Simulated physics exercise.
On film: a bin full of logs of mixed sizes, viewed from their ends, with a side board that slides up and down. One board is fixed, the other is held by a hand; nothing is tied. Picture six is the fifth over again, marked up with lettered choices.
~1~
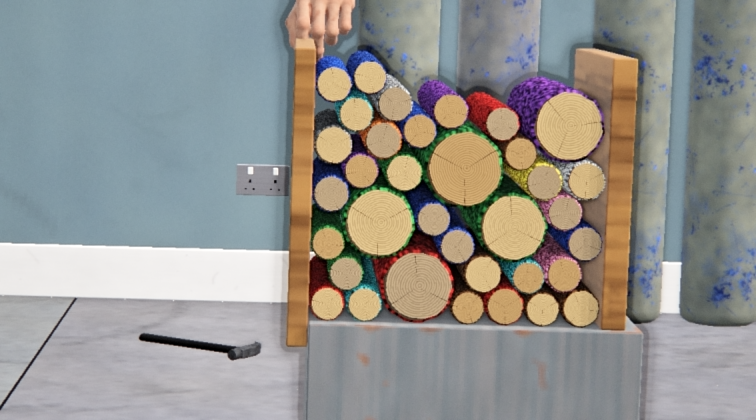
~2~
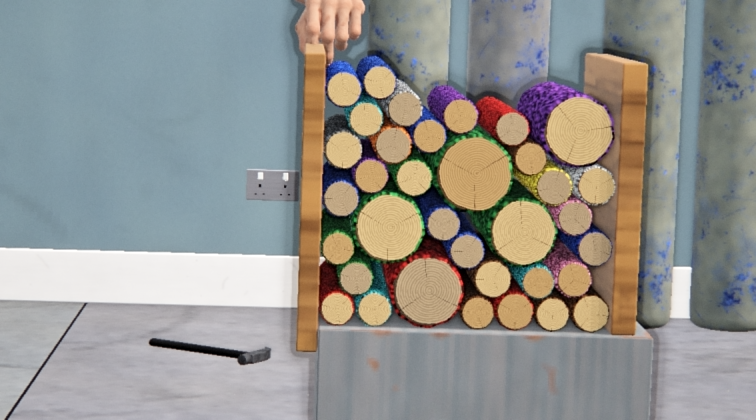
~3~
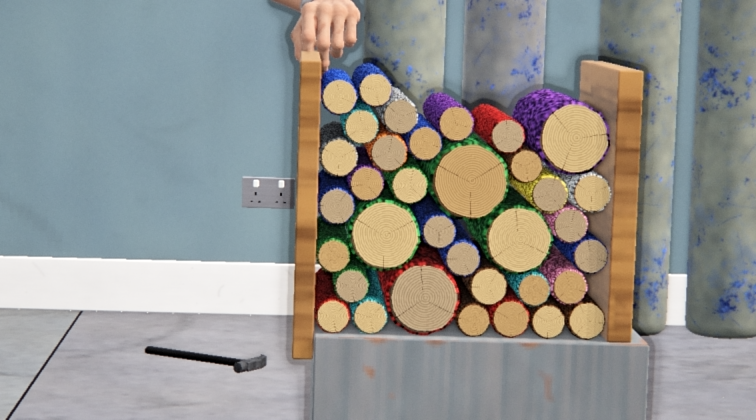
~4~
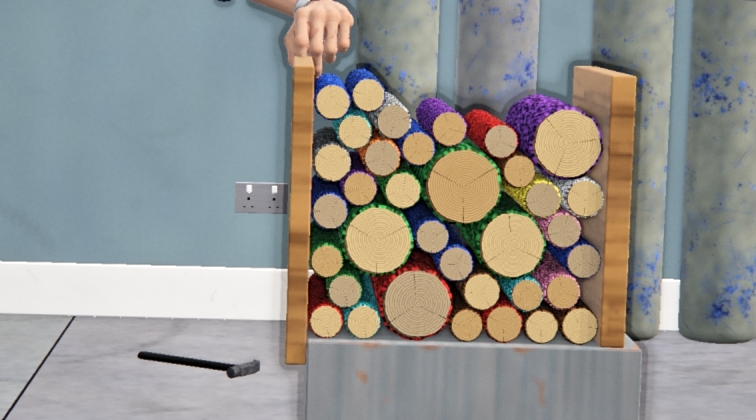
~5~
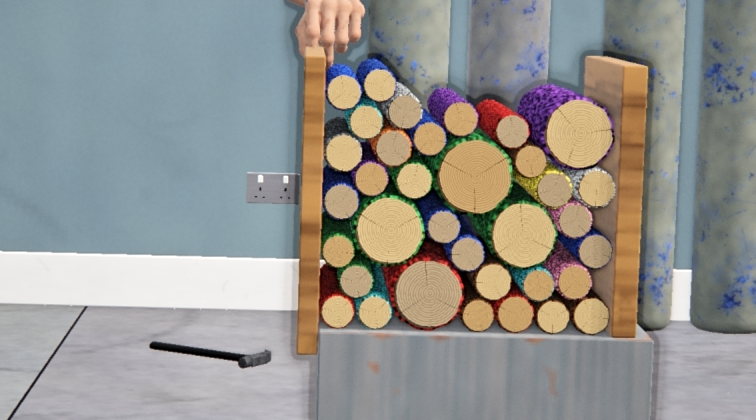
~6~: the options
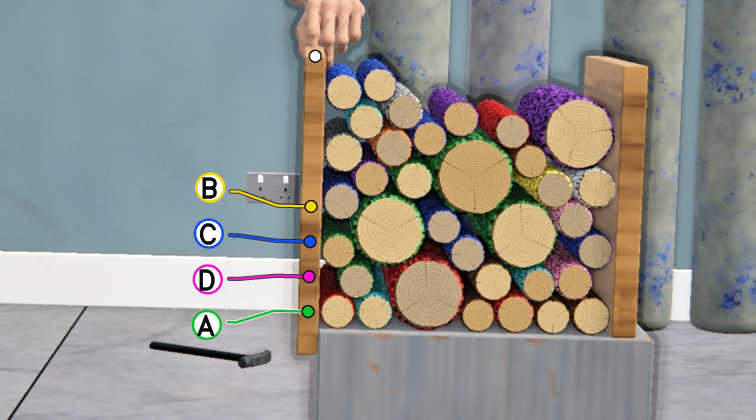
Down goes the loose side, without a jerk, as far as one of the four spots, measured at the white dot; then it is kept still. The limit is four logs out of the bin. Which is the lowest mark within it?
At most to B.
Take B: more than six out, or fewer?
Fewer than six.
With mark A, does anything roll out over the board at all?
Yes, at A.
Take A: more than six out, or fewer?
More than six.
On the marked copy, A at (308, 312); B at (311, 207); C at (310, 242); D at (309, 277); the white dot at (315, 56).
Following B. Soon after the start, top of the board (324, 125).
Later, top of the board (322, 203).
In the end, top of the board (322, 206), three out over the board.
As for the rest, A more than four out over the board; C more than four out over the board; D more than four out over the board.
